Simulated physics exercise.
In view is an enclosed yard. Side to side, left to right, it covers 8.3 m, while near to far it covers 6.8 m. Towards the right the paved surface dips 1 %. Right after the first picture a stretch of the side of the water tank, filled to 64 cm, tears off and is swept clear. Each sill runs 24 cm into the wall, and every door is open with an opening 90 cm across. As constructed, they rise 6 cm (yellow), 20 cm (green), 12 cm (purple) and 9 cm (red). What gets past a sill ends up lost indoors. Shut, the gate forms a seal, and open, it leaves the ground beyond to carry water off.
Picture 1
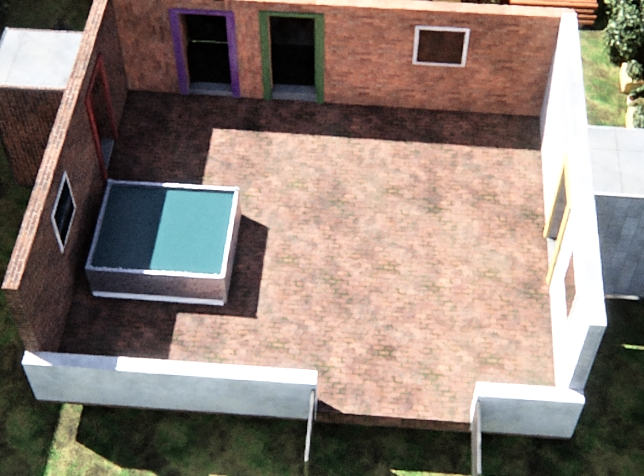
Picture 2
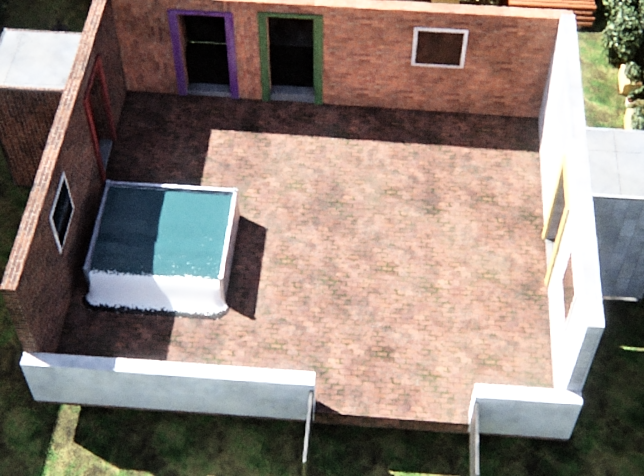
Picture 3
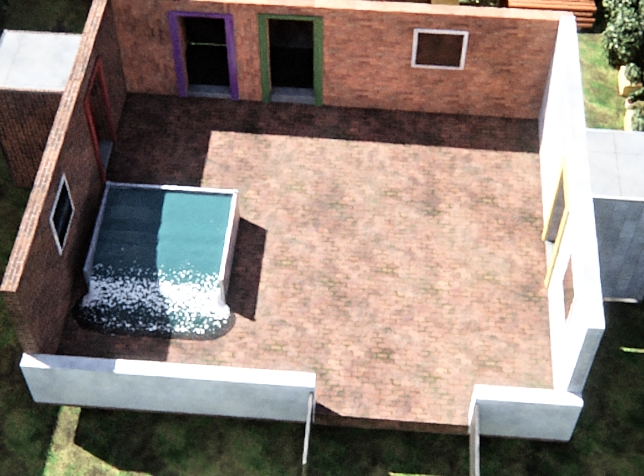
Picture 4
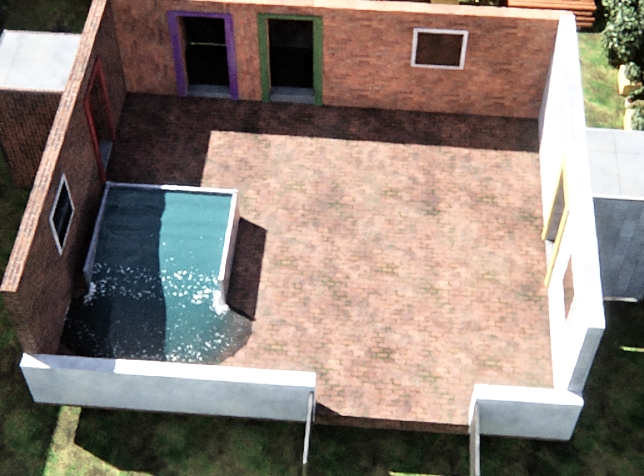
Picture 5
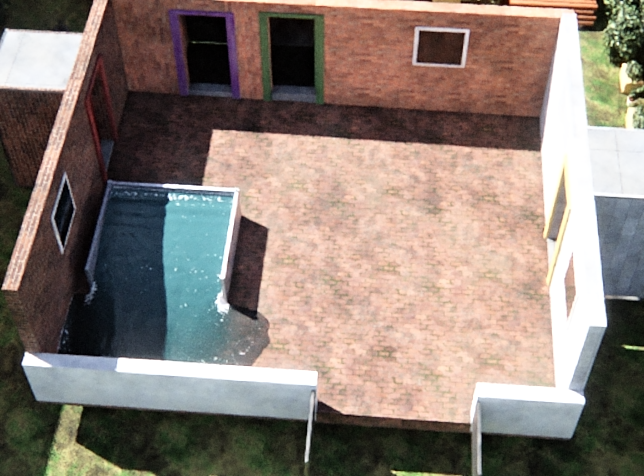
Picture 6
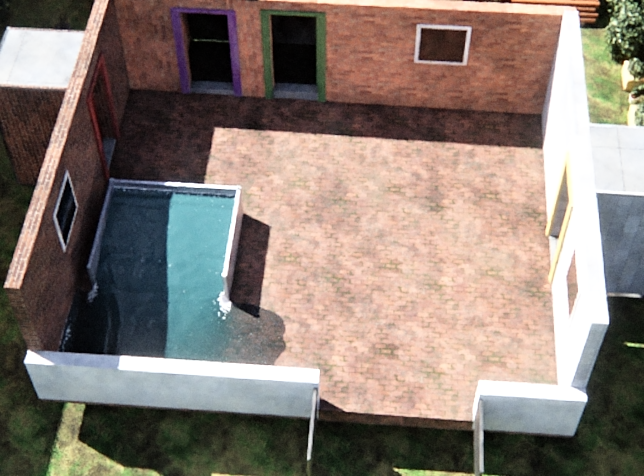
Water burst out of the near side of a raised tank in a brick-walled yard, foaming at first, then spread over the paving to the low white front wall and crept a little to the right.
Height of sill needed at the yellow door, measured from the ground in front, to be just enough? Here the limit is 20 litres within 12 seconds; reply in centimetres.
Approximately 9 cm.
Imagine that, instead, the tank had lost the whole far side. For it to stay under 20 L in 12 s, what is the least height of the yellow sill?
Then it needs around 7.0 cm.
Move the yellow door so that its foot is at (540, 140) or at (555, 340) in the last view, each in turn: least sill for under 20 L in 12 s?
First place around 8.0 cm, second around 13.0 cm.
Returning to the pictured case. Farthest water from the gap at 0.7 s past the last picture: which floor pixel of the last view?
Lab note: Front tip approx. (338, 398).
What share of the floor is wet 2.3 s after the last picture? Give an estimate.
Wet: Close to 35 %.
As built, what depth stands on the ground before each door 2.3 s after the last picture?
Door by door in centimetres - yellow 0, green 0, purple 0, red 1.
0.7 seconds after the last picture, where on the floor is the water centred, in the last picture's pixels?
The water is centred near (162, 302).
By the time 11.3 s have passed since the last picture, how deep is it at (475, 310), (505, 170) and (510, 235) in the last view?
Roughly 6, 9 and 6 centimetres.
Then, 0.7 s after the last picture water covers 15 % of the floor, deepest (50 cm) near (65, 377); it has not reached the yellow door.
Then, 2.3 s after the last picture water covers 35 % of the floor, deepest (28 cm) near (96, 298); it has not reached the yellow door.
Then, 11.3 s after the last picture water covers 80 % of the floor, deepest (10 cm) near (545, 166); 8 cm at the yellow door, 57 litres in over its 6 cm sill.
At the yellow door as built, the water peaked near 12 cm, 4.3 s after the last picture.
With a sill of 7.5 cm, 34 litres would have come in within the 12 s; with 10.5 cm, 9 litres. So under 20 litres takes about 9 cm.
